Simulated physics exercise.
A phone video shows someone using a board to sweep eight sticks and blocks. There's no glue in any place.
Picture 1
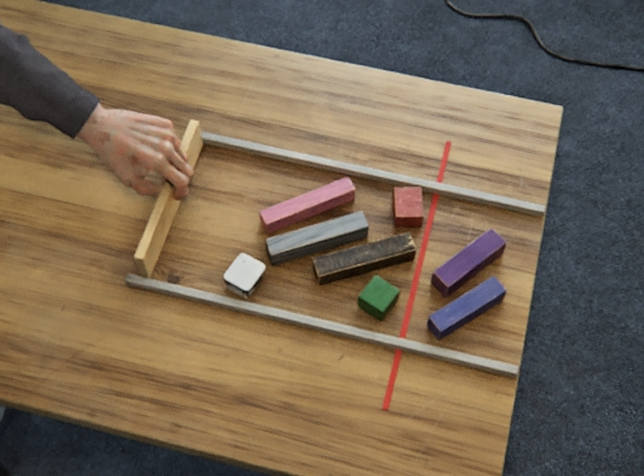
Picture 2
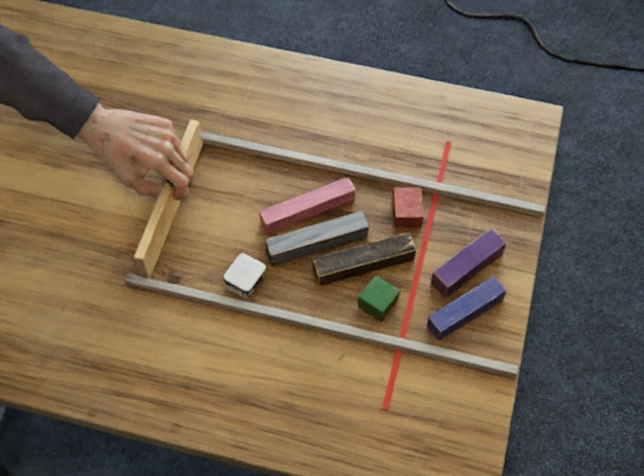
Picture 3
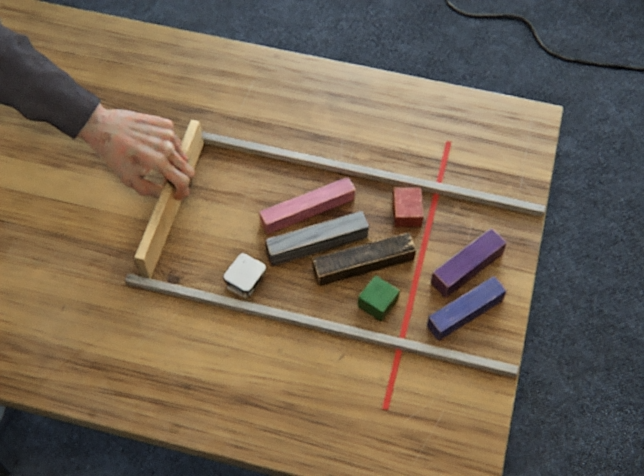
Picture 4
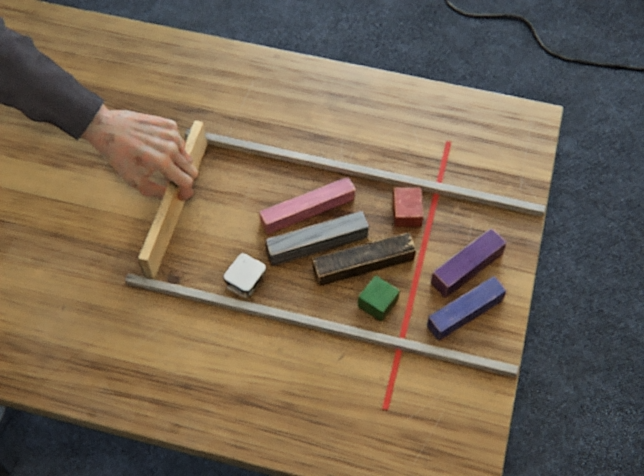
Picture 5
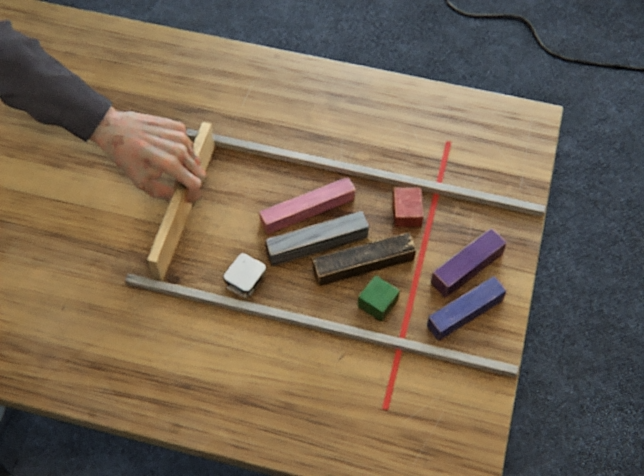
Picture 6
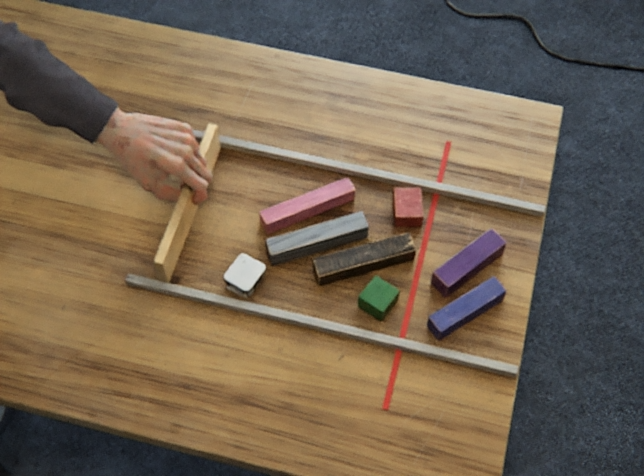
A hand held a wooden board between two grey rails on a table, then slid it slightly right toward the scattered coloured sticks and blocks, which stayed still on both sides of a red line.
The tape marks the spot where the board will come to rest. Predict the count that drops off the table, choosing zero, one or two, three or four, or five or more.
The count that drops off is zero.
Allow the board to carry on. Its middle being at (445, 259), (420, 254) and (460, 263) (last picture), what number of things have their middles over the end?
Going through the three places, I get 1, 0 and 2.
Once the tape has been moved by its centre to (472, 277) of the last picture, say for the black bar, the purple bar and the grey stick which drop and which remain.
The outcome is that the black bar does not come off, the purple bar goes down and the grey stick does not come off.
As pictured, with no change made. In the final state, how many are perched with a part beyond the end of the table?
Answer: 0.
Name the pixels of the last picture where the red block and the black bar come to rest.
First object about (468, 210); second object about (470, 280).
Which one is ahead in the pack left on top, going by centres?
It's the blue bar that ends up nearest.
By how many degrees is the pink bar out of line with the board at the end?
I'd estimate about 0 degrees.
Early on, none off yet; blue bar at rest near (467, 308); purple bar at rest near (469, 263); red block at rest near (408, 207).
Finally, the number that fall off is zero.
